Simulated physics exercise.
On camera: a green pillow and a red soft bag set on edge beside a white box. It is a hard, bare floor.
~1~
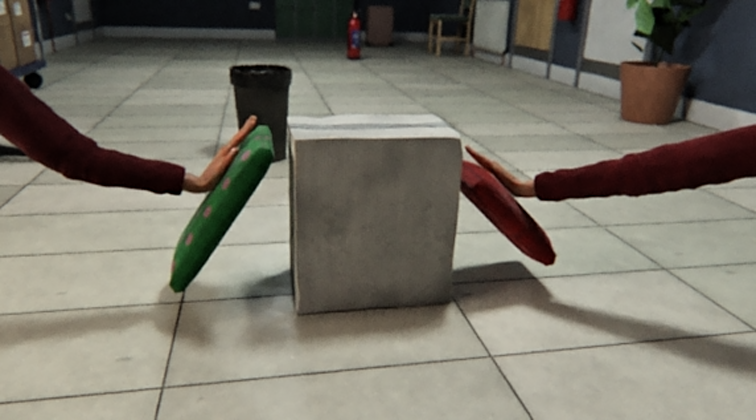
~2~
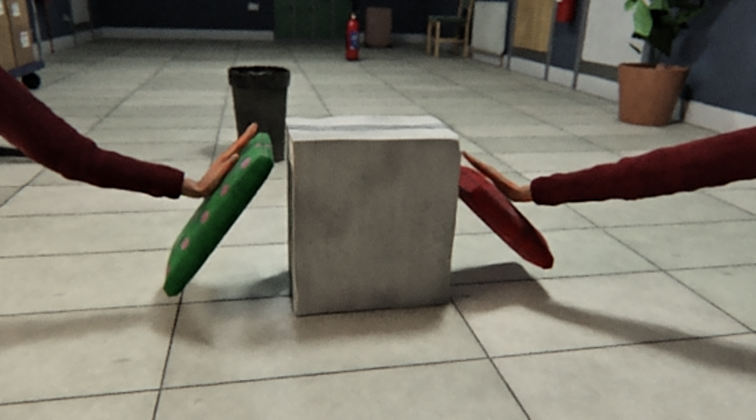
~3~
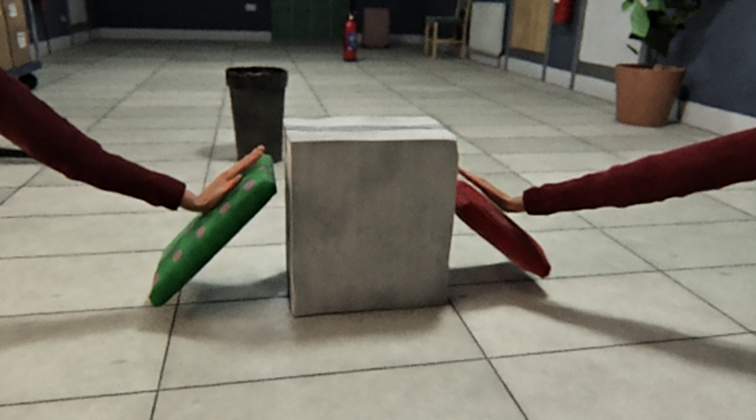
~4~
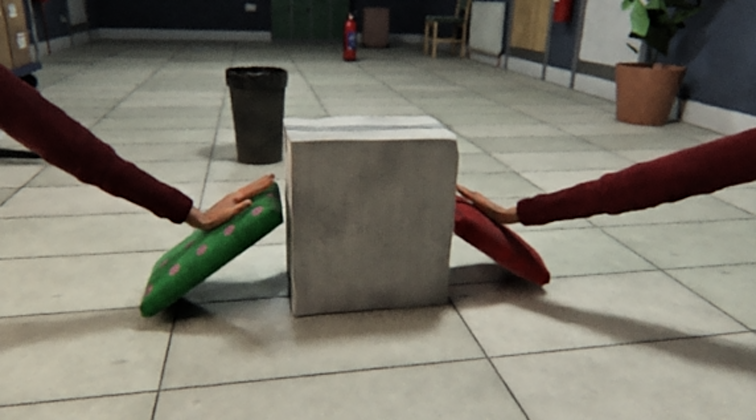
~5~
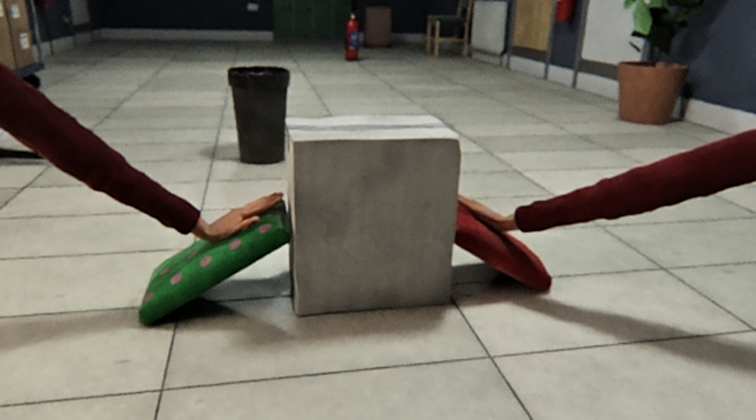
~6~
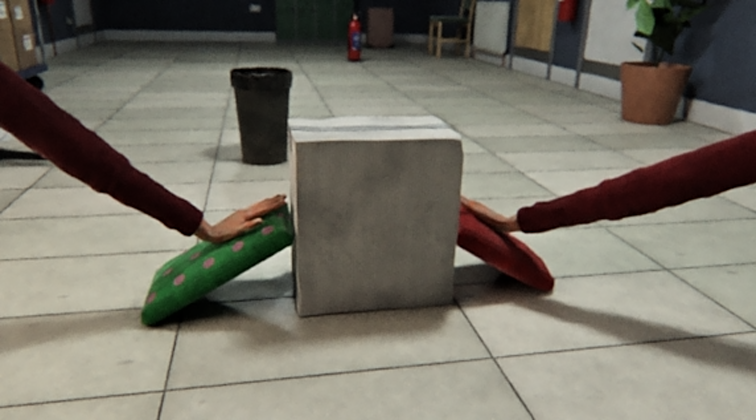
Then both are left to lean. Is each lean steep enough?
As it turns out, the green pillow slumps to the floor, the red soft bag slides down flat.
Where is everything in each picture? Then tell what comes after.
In the first picture, pillow foot (177, 288), head (268, 154); soft bag foot (550, 262), head (479, 187).
In the second picture, pillow foot (171, 293); soft bag foot (549, 265).
In the third picture, pillow foot (156, 303); soft bag foot (546, 273).
In the fourth picture, pillow foot (146, 313); soft bag foot (545, 281).
In the fifth picture, pillow foot (144, 320); soft bag foot (547, 285).
In the sixth picture, pillow foot (146, 321), head (289, 239), at a low slant; soft bag foot (550, 286), head (461, 236), at a low slant.
Then, 0.32 s past the final frame, pillow flat on the floor near (213, 287); soft bag flat on the floor near (495, 263).
When it is over, pillow flat on the floor near (214, 286); soft bag flat on the floor near (495, 265). The green pillow slides down flat and the red soft bag slips and lies down.
